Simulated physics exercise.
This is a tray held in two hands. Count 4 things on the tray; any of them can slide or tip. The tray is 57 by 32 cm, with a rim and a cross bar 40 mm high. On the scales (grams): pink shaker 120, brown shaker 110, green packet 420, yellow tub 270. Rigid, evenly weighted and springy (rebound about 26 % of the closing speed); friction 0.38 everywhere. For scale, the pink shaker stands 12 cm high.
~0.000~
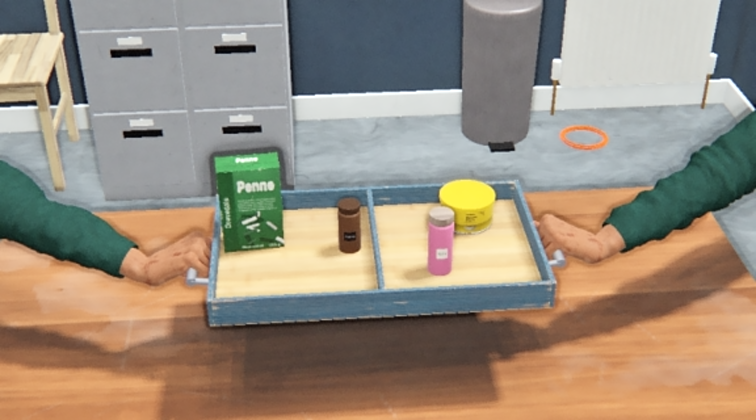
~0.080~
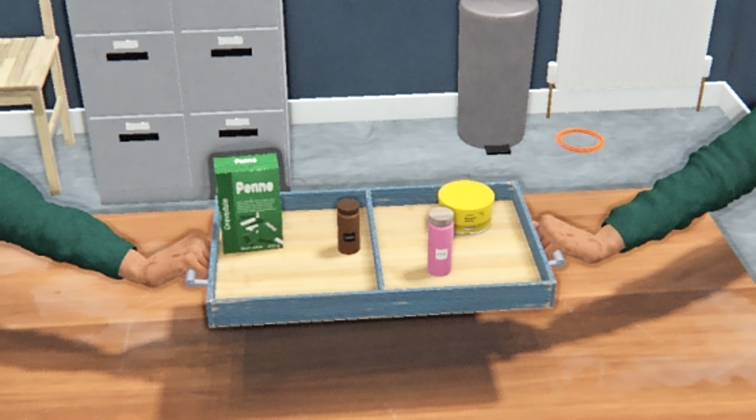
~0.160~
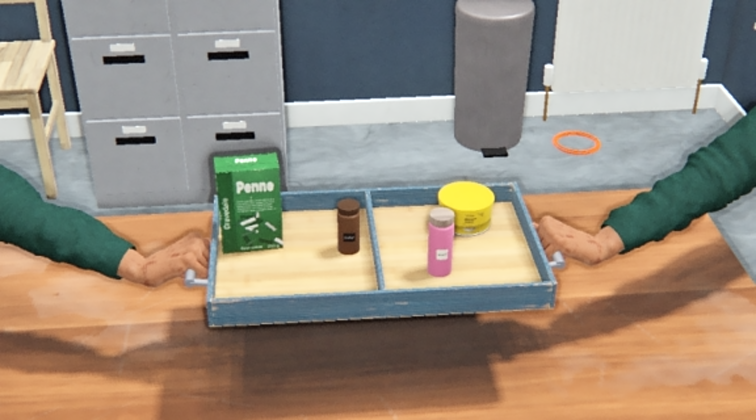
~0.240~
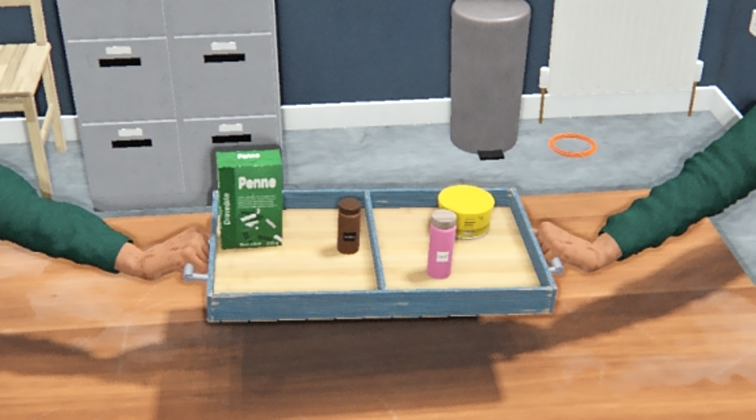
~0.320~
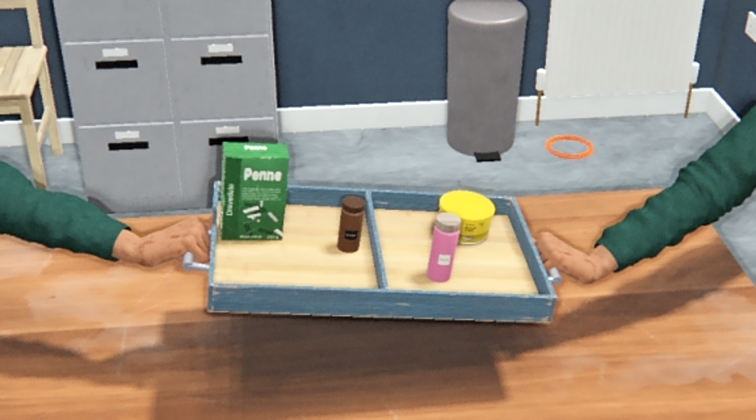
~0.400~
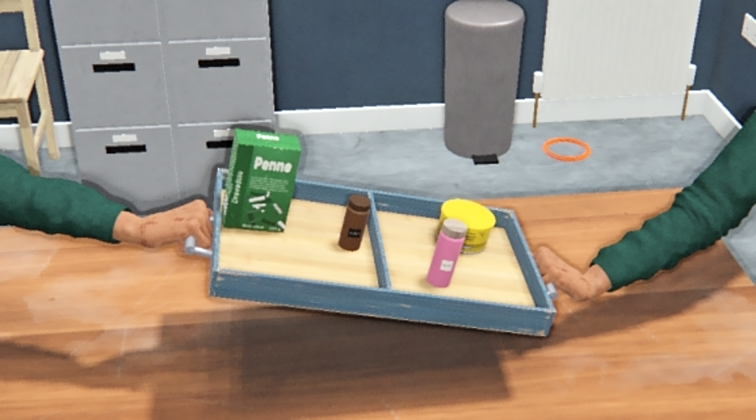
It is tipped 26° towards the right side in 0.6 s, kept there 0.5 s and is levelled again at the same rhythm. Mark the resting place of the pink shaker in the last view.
Resting place of the pink shaker: (505, 256).
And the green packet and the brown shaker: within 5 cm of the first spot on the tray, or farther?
The green packet ends elsewhere; the brown shaker stays put.
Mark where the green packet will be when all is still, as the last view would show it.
At about (337, 195).
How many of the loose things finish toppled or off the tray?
In all, 1.
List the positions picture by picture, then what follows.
The first picture shows tray level; pink shaker (441, 242); brown shaker (349, 226).
The second picture shows tray level; yellow tub (466, 208); brown shaker (349, 227).
The third picture shows tray level; green packet (249, 204); yellow tub (465, 209).
The fourth picture shows tray tilted 3°, right edge down; brown shaker (349, 226); green packet (250, 200).
The fifth picture shows tray tilted 7°, right edge down; yellow tub (465, 218); brown shaker (351, 225).
The sixth picture shows tray tilted 13°, right edge down; pink shaker (447, 253); green packet (260, 182).
Around 0.70 s, tray tilted 26°, right edge down; pink shaker tipped 23° against what carries it near (462, 269); green packet shifted 3 cm.
Around 0.80 s, tray tilted 26°, right edge down; pink shaker tipped 71° against what carries it near (481, 288); green packet shifted 6 cm; yellow tub shifted 2 cm.
Around 1.00 s, tray tilted 26°, right edge down; pink shaker on its side near (494, 302); green packet shifted 13 cm; yellow tub shifted 5 cm.
Around 1.50 s, tray tilted 13°, right edge down; pink shaker on its side near (502, 279); green packet shifted 16 cm; yellow tub shifted 5 cm.
Finally (2.3 s), on their side or leaning hard on the tray, pink shaker; not toppled but over 5 cm from the start, green packet and yellow tub; brown shaker still in place (within 5 cm). Final places as that camera would see them, pink shaker near (505, 256).
